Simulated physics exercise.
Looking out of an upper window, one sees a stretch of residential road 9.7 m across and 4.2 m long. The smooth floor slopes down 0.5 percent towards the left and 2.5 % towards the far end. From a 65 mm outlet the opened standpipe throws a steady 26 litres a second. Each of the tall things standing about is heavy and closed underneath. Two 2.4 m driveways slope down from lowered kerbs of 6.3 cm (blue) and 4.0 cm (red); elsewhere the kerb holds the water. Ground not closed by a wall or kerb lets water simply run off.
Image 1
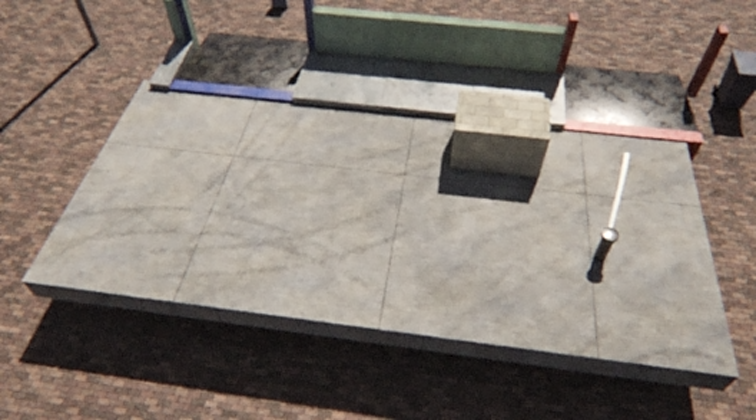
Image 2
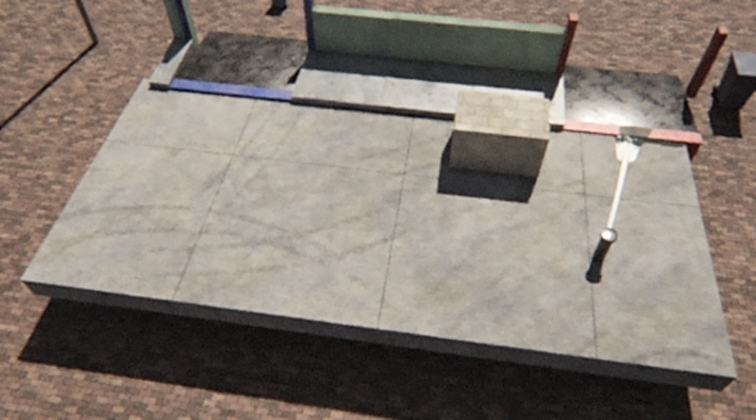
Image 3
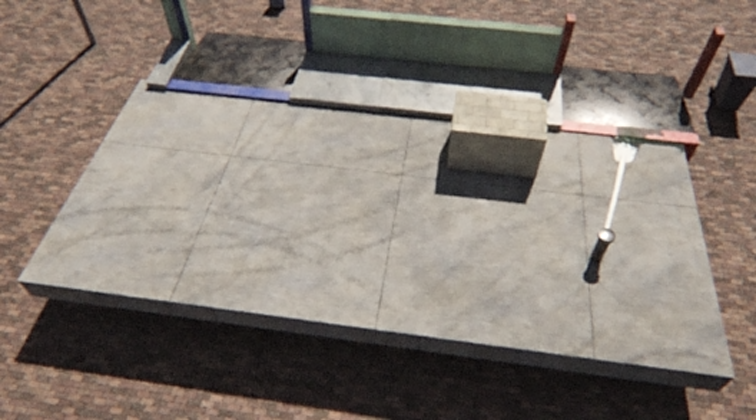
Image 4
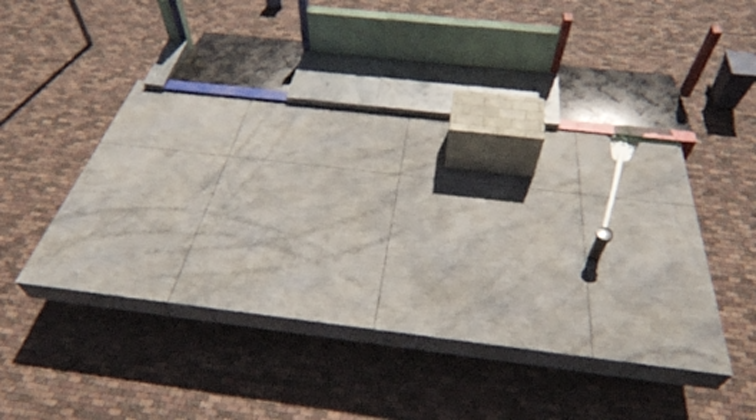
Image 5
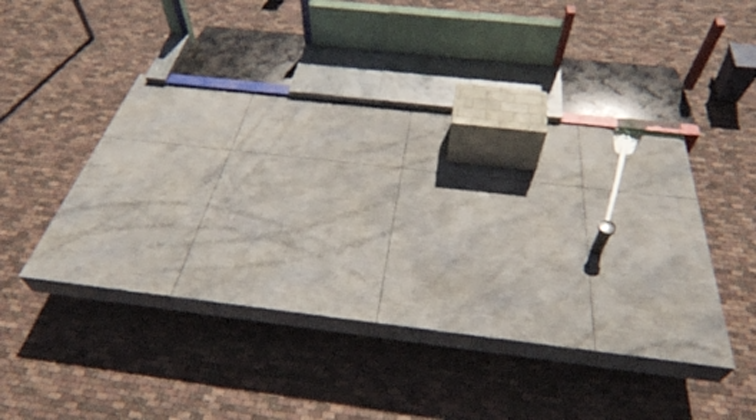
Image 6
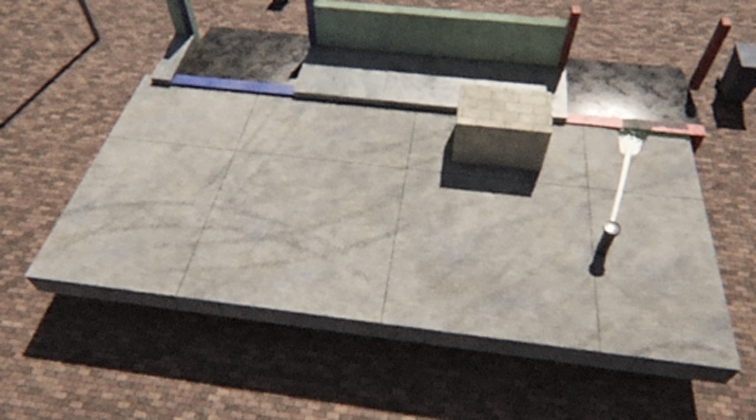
A thin white jet of water shot from a small dark spout across the grey slab and made a small pale splash by the red strip, then kept streaming while the view shifted slightly.
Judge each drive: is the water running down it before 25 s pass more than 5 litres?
The blue drive takes 5 litres or less. The red drive takes more than 5 litres.
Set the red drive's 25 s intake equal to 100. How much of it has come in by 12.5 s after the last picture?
I'd say close to 65 in a hundred.
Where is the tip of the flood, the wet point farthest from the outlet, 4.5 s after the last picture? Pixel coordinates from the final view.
You'll find it close to (636, 134) in the last picture.
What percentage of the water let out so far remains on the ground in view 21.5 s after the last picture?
I'd put it at around 2 per cent.
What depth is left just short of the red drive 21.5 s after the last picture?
About 3.5 centimetres.
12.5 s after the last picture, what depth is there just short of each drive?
Blue 0.0 cm, red 3.5 cm.
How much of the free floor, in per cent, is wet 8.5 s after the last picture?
Roughly 0 percent.
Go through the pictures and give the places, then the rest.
In the first frame, the jet has just started at (611, 224); the ground is still dry.
The second frame shows from the spout at (610, 225) the water has spread over 0.4 m2; its tip is at (685, 144), and it is 1.5 cm deep on average.
The third frame shows the jet leaves at (607, 225); the sheet reaches (682, 145), 3.1 m away, and wets 0.3 m2.
The fourth frame shows from the spout at (605, 224) the water has spread over 0.3 m2; its tip is at (679, 143), and it is 1.7 cm deep on average.
The fifth frame shows from the spout at (608, 217) the water has spread over 0.4 m2; its tip is at (660, 123), and it is 1.7 cm deep on average.
The sixth frame shows from the spout at (613, 218) the water has spread over 0.4 m2; its tip is at (666, 123), and it is 1.7 cm deep on average.
Then, 1.5 s after the last picture water covers under 5 % of the floor and is deepest (2 cm) near (627, 147); blue drive not reached, red drive 3.4 cm at the lowered kerb, 113 L in.
Then, 4.5 s after the last picture water covers under 5 % of the floor and is deepest (2 cm) near (627, 147); blue drive not reached, red drive 3.4 cm at the lowered kerb, 184 L in.
Then, 8.5 s after the last picture water covers under 5 % of the floor and is deepest (2 cm) near (627, 147); blue drive not reached, red drive 3.4 cm at the lowered kerb, 280 L in.
Then, 12.5 s after the last picture water covers under 5 % of the floor and is deepest (2 cm) near (627, 147); blue drive not reached, red drive 3.4 cm at the lowered kerb, 375 L in.
Then, 21.5 s after the last picture water covers under 5 % of the floor and is deepest (2 cm) near (627, 147); blue drive not reached, red drive 3.4 cm at the lowered kerb, 588 L in.
